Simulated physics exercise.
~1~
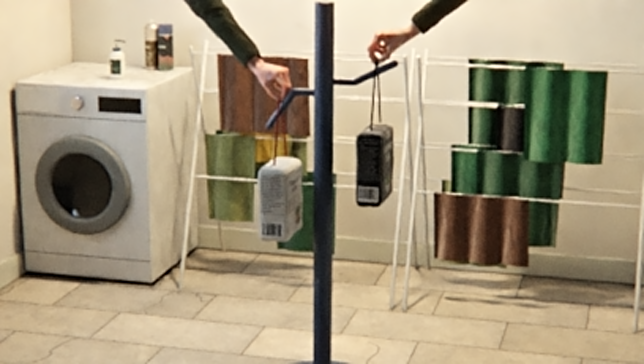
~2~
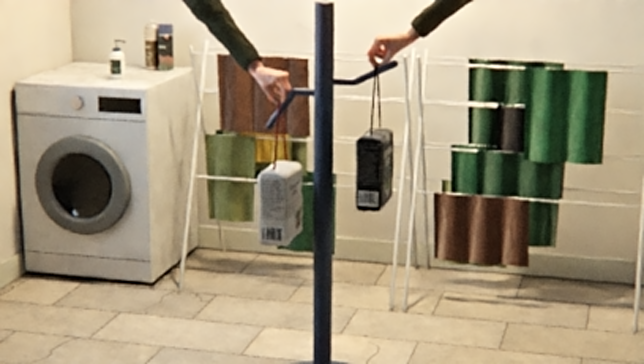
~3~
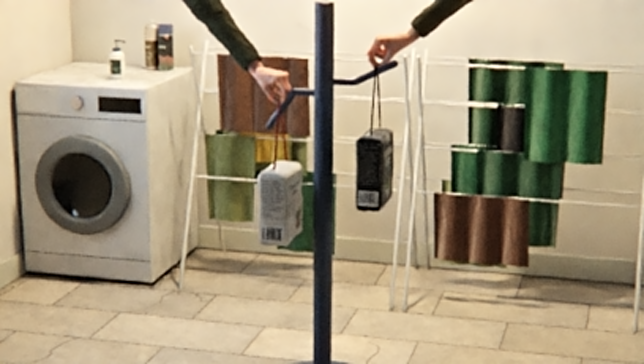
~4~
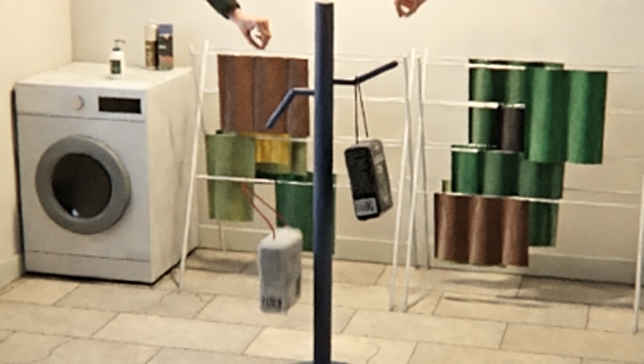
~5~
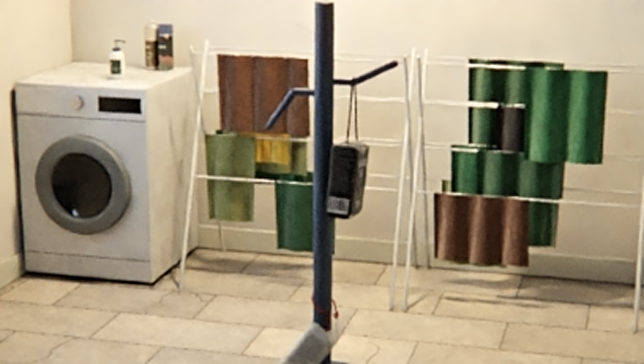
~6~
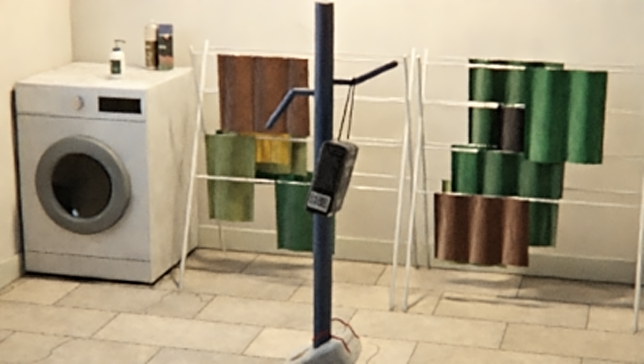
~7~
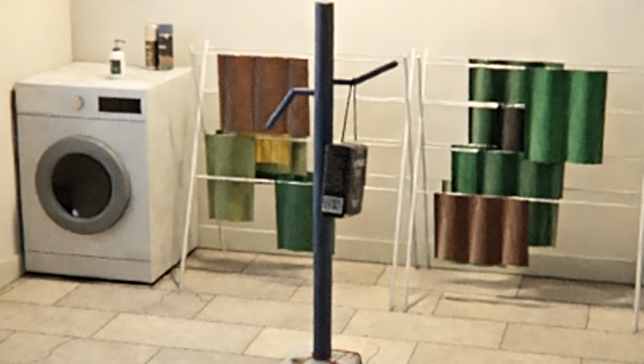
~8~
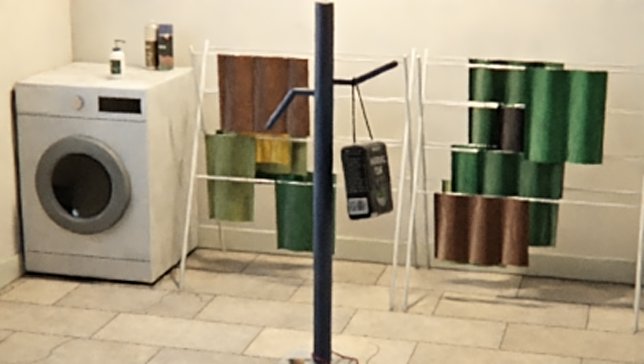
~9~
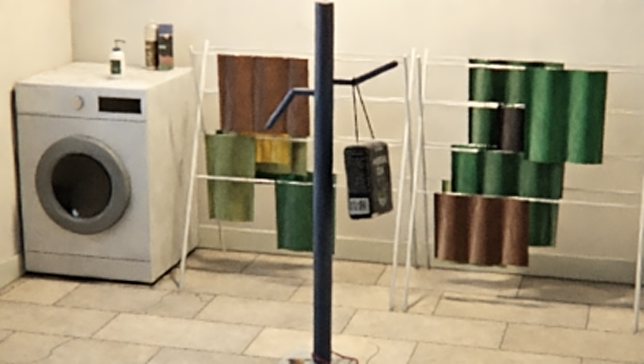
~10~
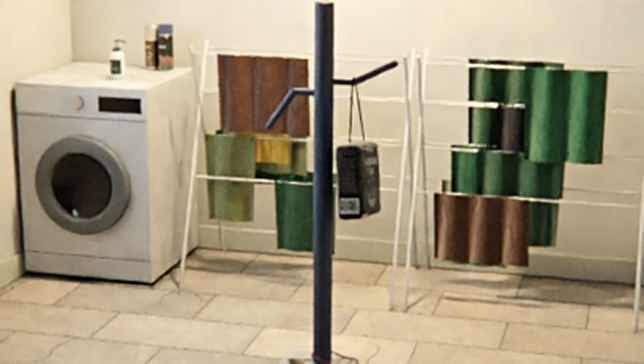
In a laundry room with a washing machine and drying racks, two hands held a white sack and a black sack at a coat stand, then let go; the white one dropped to the floor by the base, while the black one stayed hanging, swaying.
